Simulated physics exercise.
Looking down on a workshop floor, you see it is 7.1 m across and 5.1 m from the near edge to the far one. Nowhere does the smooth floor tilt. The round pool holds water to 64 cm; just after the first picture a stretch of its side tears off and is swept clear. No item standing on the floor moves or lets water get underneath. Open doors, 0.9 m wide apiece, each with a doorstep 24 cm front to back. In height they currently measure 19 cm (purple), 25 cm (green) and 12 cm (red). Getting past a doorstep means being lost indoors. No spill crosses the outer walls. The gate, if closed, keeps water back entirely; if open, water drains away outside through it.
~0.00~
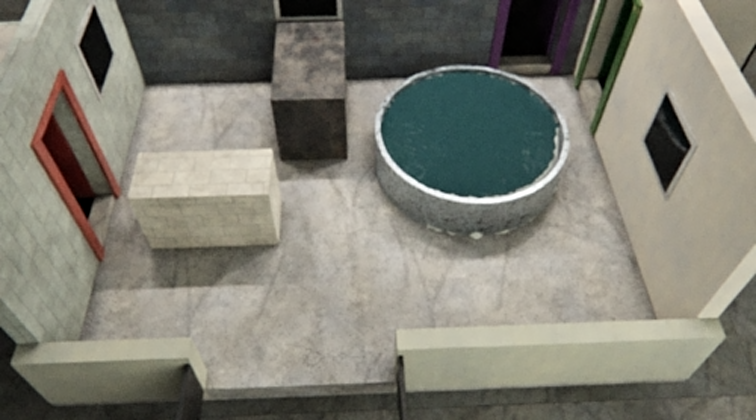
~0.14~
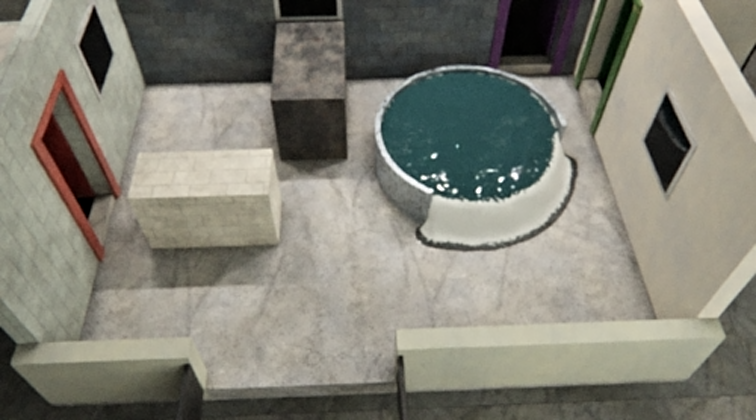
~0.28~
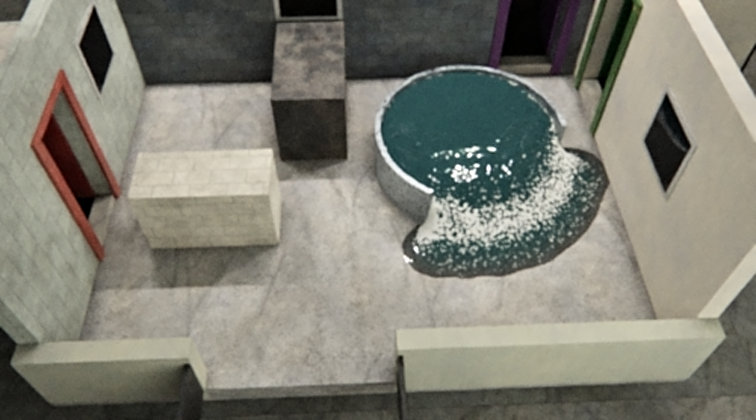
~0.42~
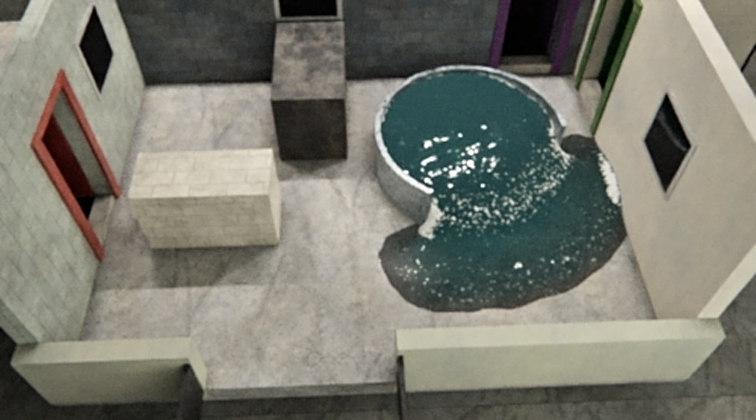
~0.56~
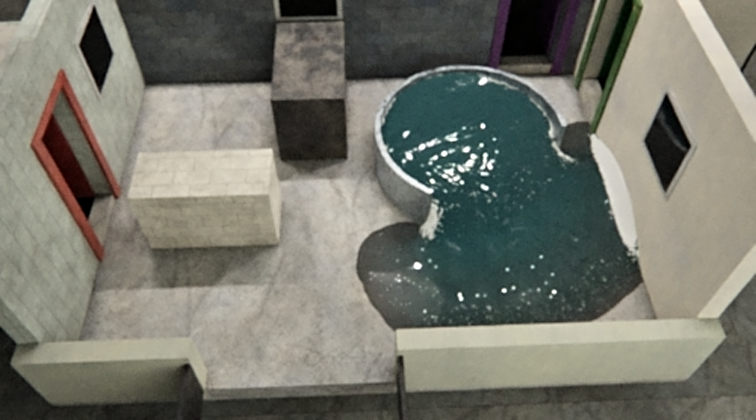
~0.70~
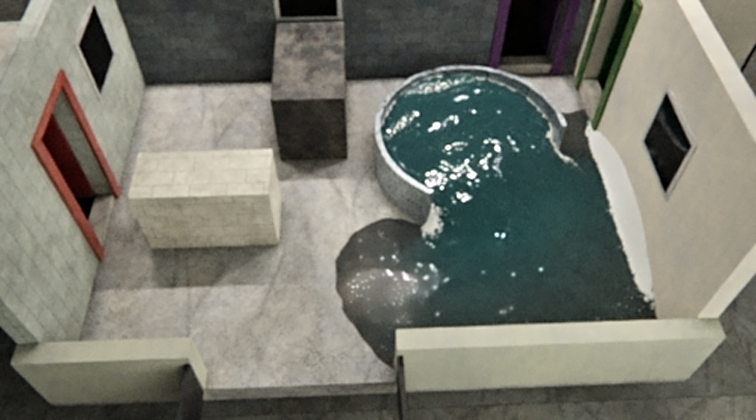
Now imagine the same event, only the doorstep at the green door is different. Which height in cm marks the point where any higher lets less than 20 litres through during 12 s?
That point lies near 7.5 cm.
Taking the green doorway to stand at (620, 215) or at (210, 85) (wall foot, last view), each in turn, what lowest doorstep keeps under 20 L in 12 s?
About 30 cm for the first and 9.0 cm for the second.
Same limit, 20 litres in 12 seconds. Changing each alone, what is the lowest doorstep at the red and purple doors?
Roughly 9.0 cm at red and 12.5 cm at purple.
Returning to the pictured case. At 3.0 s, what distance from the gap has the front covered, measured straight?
Around 5.6 m out.
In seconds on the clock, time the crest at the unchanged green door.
At roughly 7.0 s.
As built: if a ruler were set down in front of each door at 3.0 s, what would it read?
Purple 12, green 3, red 0 cm.
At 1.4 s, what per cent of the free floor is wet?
Approximately 35 % of the floor.
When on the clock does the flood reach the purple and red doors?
Purple: 1.6 s; red: 4.0 s.
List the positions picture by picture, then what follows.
The round pool at (471, 132) is whole and still, 64 cm deep; the green door at (602, 59) is dry, in the first frame.
The gap is at (524, 211), the front 0.3 m out at (572, 166); the back of the round pool holds 64 cm, in the second frame.
The front is at (429, 271), 0.7 m from the gap at (524, 213); 2.1 m2 of floor is wet, 64 cm left at the back, in the third frame.
Water pours out at (523, 215) and has run 1.2 m, to (443, 307); about 9 cm deep outside, 64 cm at the back, in the fourth frame.
The gap is at (523, 215), the front 1.7 m out at a hidden place; the back of the round pool holds 63 cm, in the fifth frame.
Water pours out at (523, 216) and has run 2.1 m, to a hidden place; about 6 cm deep outside, 55 cm at the back; 0.1 m in a straight line remain to the green door at (602, 59), in the sixth frame.
After 1.4 s water covers 35 % of the floor, deepest (57 cm) near (659, 338); 5 cm at the green door, 0 litres in over its 25 cm doorstep.
After 3.0 s water covers 55 % of the floor, deepest (34 cm) near (634, 353); 3 cm at the green door, 0 litres in over its 25 cm doorstep.
After 12.0 s water covers 100 % of the floor, deepest (12 cm) near (372, 228); 6 cm at the green door, 0 litres in over its 25 cm doorstep.
At the green door as built, the water arrived by 0.8 s and peaked near 11 cm at 7.0 s.
Run again over the same 12 s with other heights there, 36 litres in over 6 cm, 7 litres over 9.5 cm. The limit of 20 litres is kept from about 7.5 cm up.
